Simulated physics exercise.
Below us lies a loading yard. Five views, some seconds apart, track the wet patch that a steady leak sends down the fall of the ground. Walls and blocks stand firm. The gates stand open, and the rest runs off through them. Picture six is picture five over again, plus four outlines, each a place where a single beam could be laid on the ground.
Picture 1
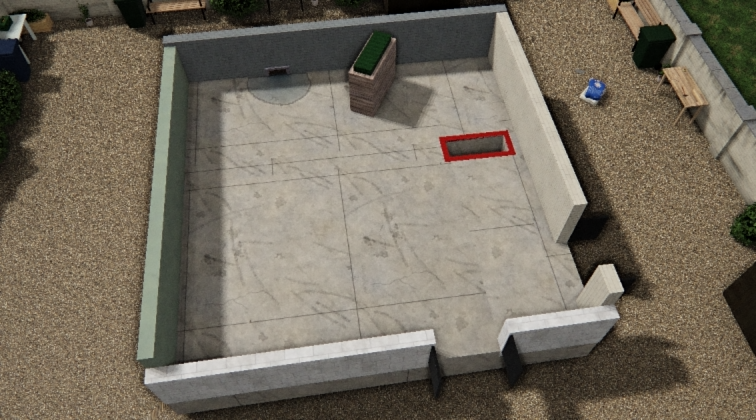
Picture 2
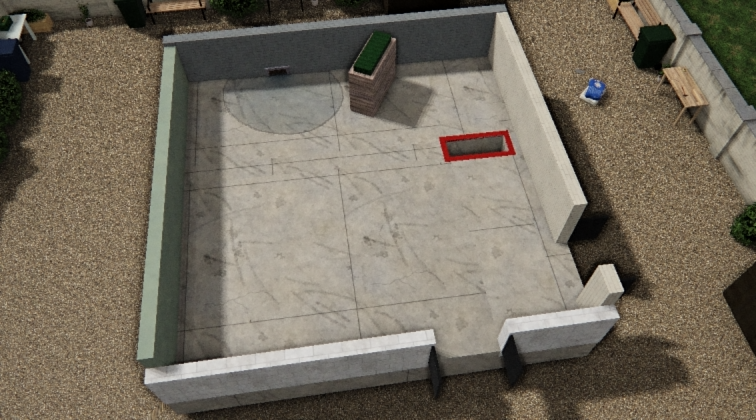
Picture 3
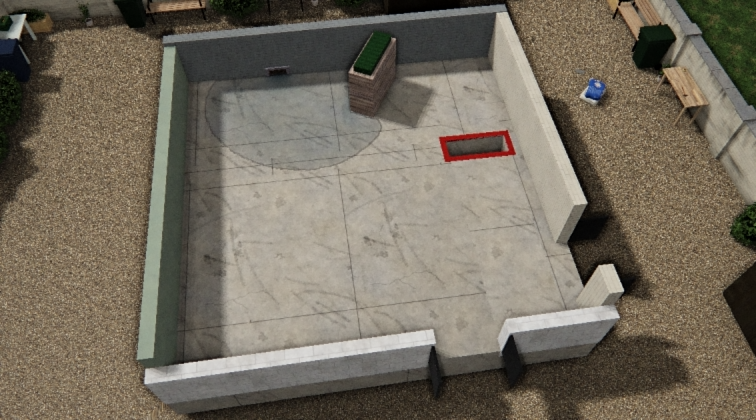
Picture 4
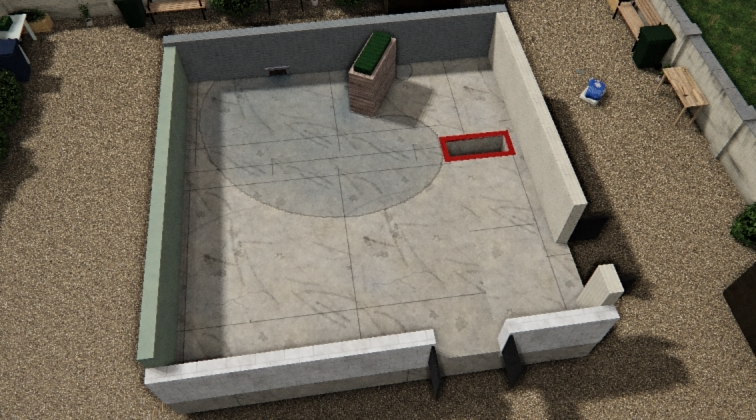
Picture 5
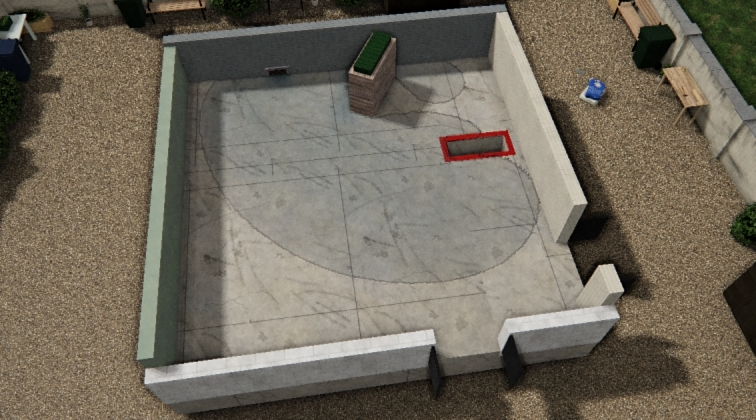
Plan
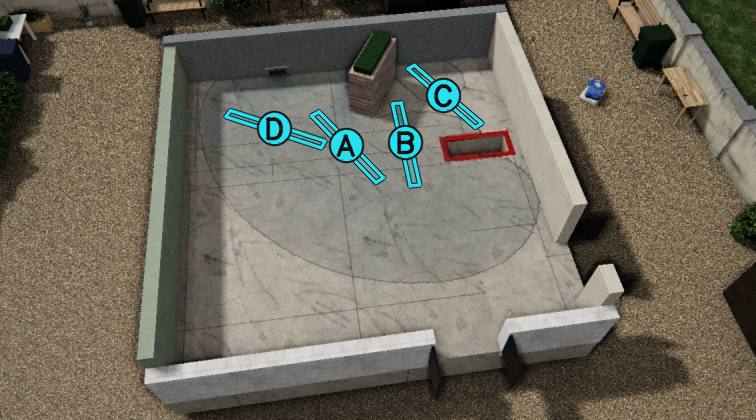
At the start, a small patch of water lies by the far wall of a walled yard, near a brick block topped with green. The patch spreads steadily across the pale floor toward the viewer and the right, passes around the block, and reaches the red-edged drain, covering about half the ground.
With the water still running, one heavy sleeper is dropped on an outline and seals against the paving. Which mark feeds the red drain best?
D.
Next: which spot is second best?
The answer is C.
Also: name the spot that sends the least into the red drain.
The answer is B.
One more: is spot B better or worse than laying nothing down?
Spot B is worse.
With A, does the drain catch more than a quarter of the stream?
No, it does not.
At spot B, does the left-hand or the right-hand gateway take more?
The right one.
On the marked copy, A from (315, 113) to (379, 180); B from (415, 185) to (396, 103); C from (411, 67) to (478, 125); D from (228, 113) to (323, 144).
For spot A, about 16 % of the stream runs into the red drain, about 84 % out by the gates.
For spot B, about 7 % of the stream runs into the red drain, about 93 % out by the gates.
For spot C, about 22 % of the stream runs into the red drain, about 78 % out by the gates.
For spot D, about 35 % of the stream runs into the red drain, about 64 % out by the gates.
